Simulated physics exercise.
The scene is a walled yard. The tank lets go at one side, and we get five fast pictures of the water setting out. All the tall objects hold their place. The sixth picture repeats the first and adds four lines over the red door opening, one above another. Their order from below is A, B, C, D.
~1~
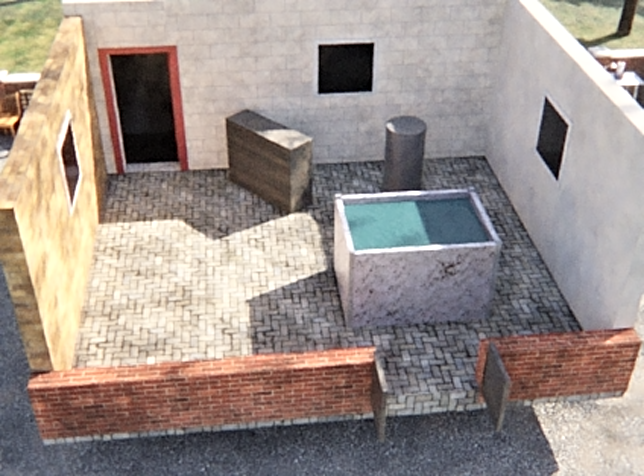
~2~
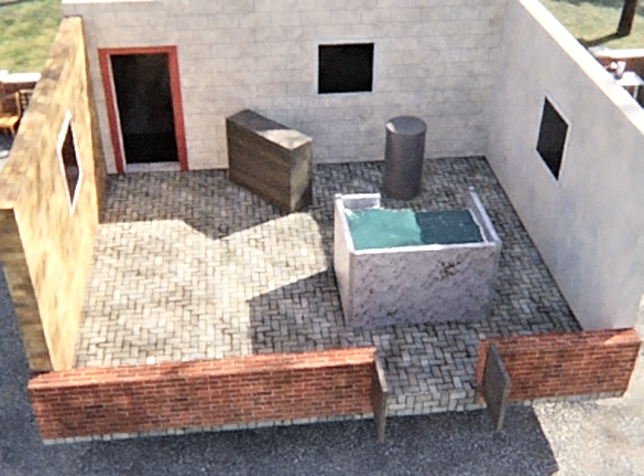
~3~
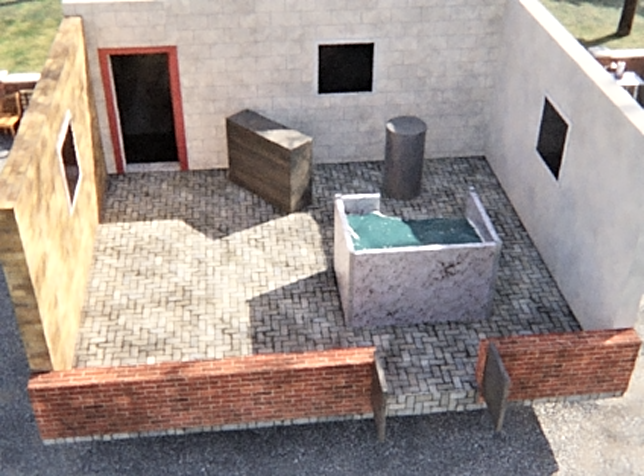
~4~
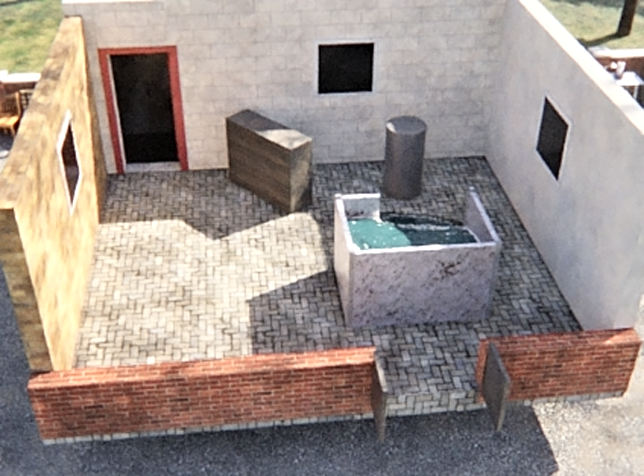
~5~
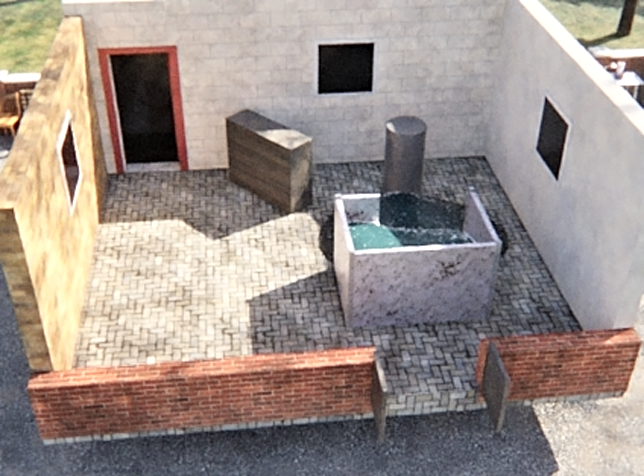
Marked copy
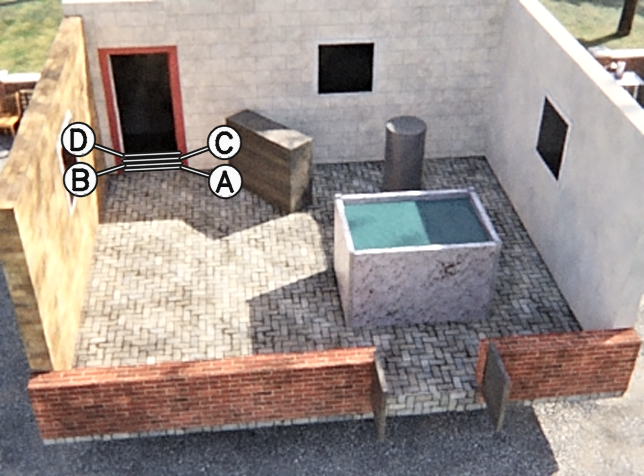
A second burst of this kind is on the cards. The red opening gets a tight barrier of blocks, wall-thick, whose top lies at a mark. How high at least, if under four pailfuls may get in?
Choose A.
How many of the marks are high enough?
All of them.
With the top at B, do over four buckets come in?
No.
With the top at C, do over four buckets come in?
No.
On the marked copy, A at (153, 168); B at (152, 164); C at (152, 159); D at (151, 154); from the bottom up A, B, C, D.
With A, a splash gets over, under a bucket.
With B, nothing gets over.
With C, nothing gets over.
With D, nothing gets over.
